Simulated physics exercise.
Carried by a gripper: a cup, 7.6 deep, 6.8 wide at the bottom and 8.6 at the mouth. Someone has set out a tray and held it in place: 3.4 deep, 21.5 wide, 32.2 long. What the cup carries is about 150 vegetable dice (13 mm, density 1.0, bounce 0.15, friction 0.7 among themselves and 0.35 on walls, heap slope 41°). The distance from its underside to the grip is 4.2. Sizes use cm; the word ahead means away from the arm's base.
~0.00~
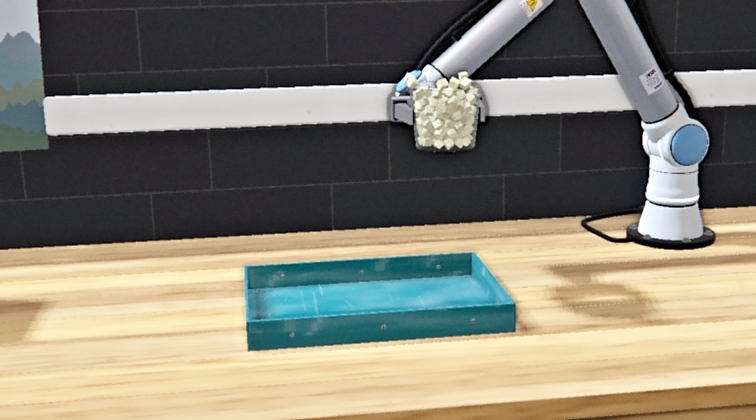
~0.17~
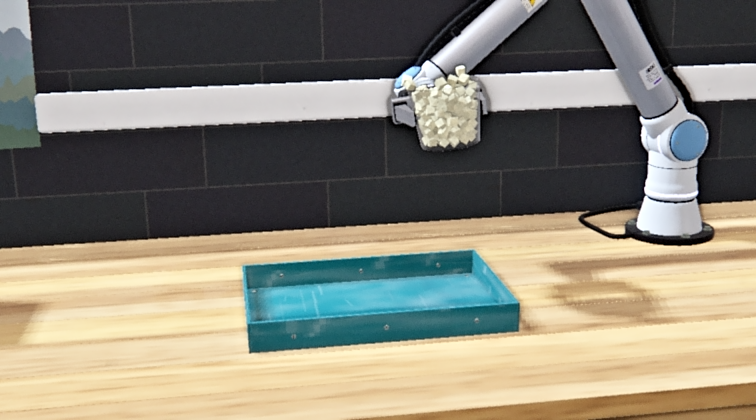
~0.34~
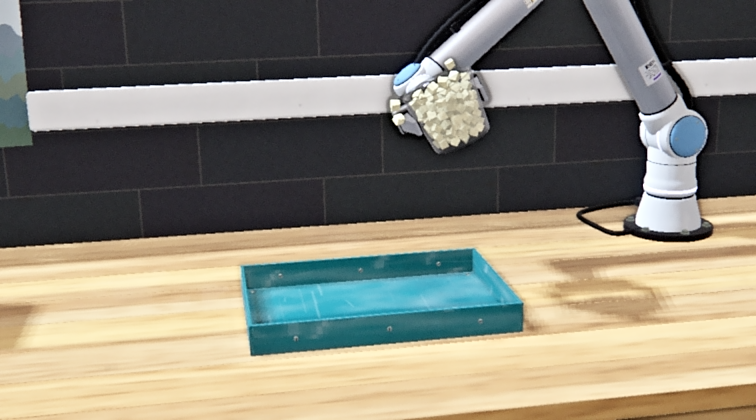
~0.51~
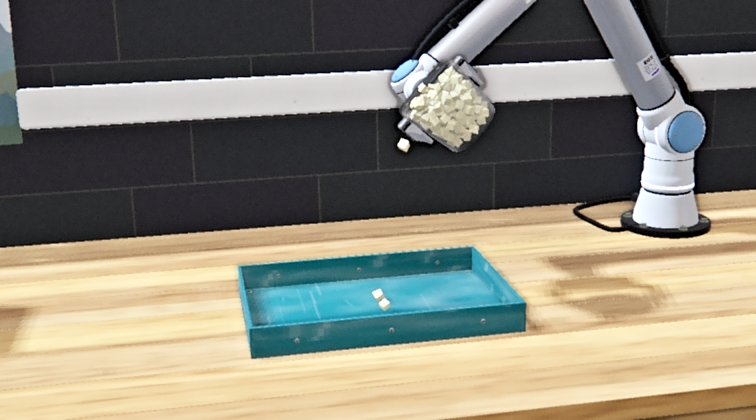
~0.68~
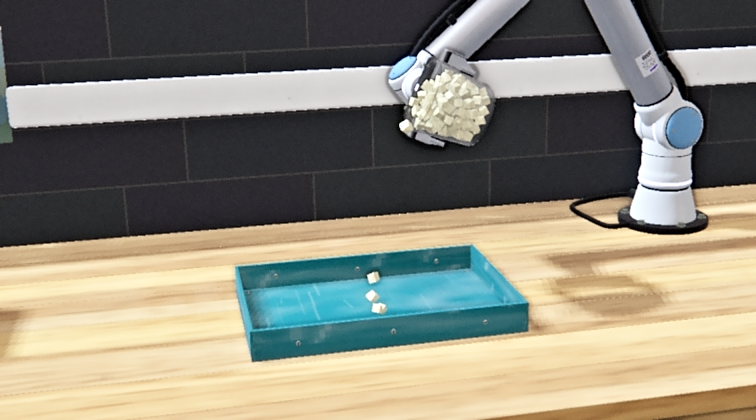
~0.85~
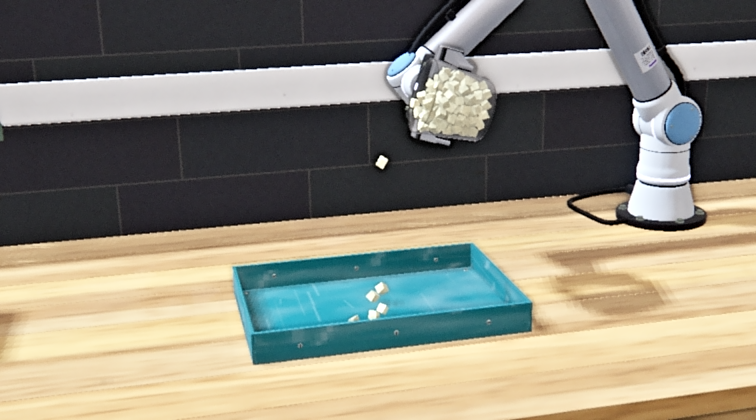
Robot arm tilting a cup heaped with pale cubes above a teal tray on a wooden table, a few cubes dropping out.
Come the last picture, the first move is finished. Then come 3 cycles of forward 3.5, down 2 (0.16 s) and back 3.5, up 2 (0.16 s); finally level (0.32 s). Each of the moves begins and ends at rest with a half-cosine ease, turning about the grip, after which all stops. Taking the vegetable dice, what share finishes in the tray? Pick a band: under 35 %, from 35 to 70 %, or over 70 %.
Under 35 %.
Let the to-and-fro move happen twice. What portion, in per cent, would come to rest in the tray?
It would come to around 15 %.
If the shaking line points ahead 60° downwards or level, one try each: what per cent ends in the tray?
You'd get some 5 per cent with the first setting and some 45 per cent with the second.
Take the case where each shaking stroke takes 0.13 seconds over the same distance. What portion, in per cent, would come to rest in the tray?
Roughly 35 percent then.
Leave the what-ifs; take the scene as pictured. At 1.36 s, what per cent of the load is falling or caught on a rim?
Roughly 1 percent.
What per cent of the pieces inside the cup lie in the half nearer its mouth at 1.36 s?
Roughly 55 %.
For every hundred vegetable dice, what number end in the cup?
Roughly 75 per cent.
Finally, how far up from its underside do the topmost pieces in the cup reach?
8.0 cm.
After 1.36 s, tilted 72° forward, highest piece 27 above the table; 133 in the cup, 13 in the tray, 1 in flight or on a rim.
After 1.87 s, tilted 65° forward, highest piece 28 above the table; 114 in the cup, 27 in the tray, 6 in flight or on a rim.
After 2.33 s, level, highest piece 29 above the table; 113 in the cup, 34 in the tray.
After 3.38 s, level, highest piece 29 above the table; 113 in the cup, 34 in the tray.
In the end, 113 in the cup, 34 in the tray. That is 23 % in the tray.
